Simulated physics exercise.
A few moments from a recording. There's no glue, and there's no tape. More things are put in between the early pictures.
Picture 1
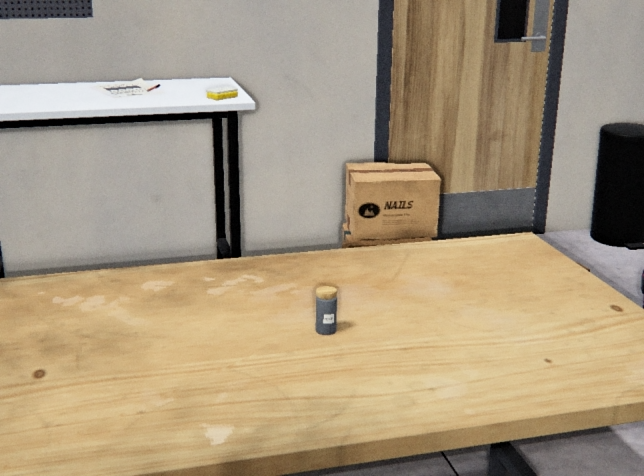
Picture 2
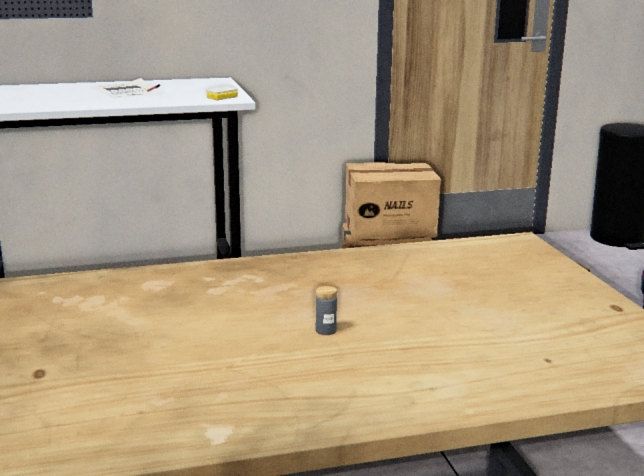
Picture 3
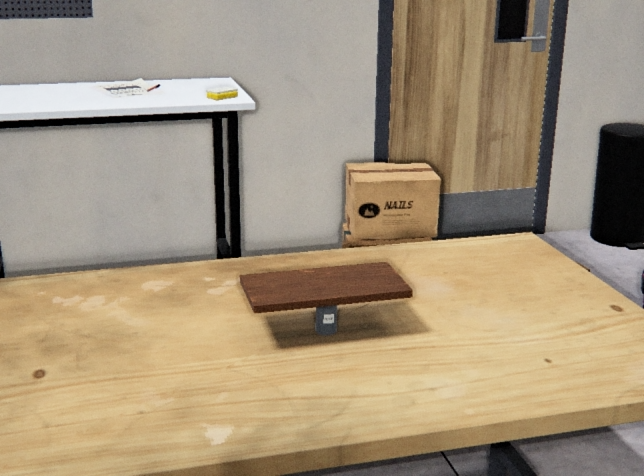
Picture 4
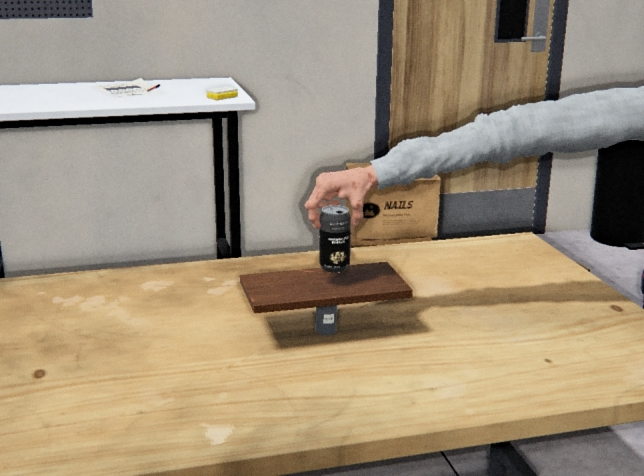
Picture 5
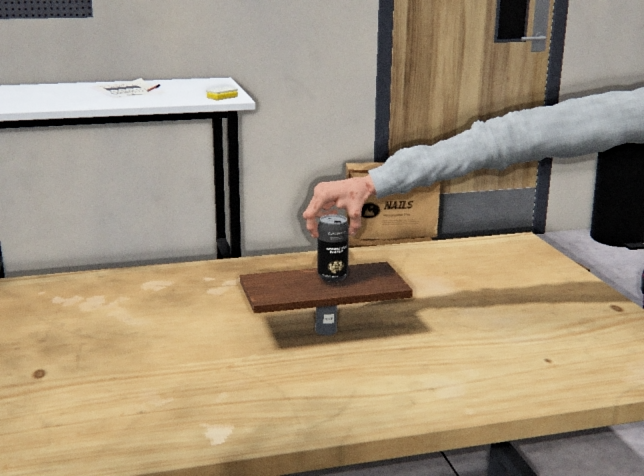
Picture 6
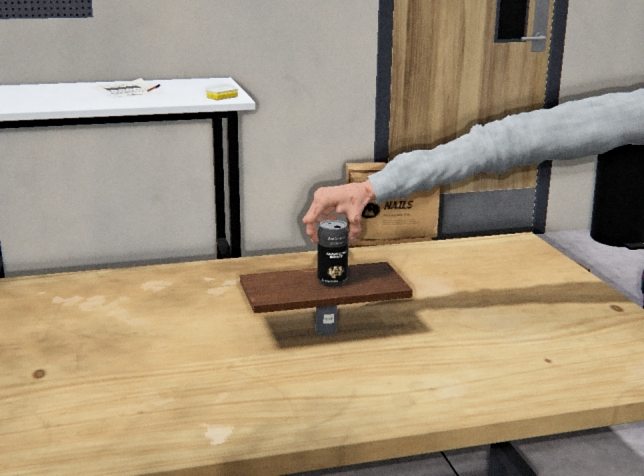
On a wooden table in a workshop, a small grey container stood alone before a brown board appeared on top of it, and then a hand reached in from the right and lowered a black can onto the board.
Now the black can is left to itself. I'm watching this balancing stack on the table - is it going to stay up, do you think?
It is going to be fine.
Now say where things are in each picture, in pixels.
The last thing is not in view yet, in the first picture.
The last thing is not in view yet, in the second picture.
The last thing is not in view yet; brown board (325, 286), in the third picture.
Still above its spot; black can (335, 239); brown board (325, 286), in the fourth picture.
Still above its spot; black can (333, 249); brown board (325, 286), in the fifth picture.
In place under the hand; black can (333, 254); brown board (325, 286), in the sixth picture.
Then, 0.40 s past the last view, nothing moves.
Then, 1.00 s past the last view, black can resting near (333, 254).
Finally, all 3 still in place. Final places as the last picture's camera would see them, black can near (333, 254). The stack stays up.
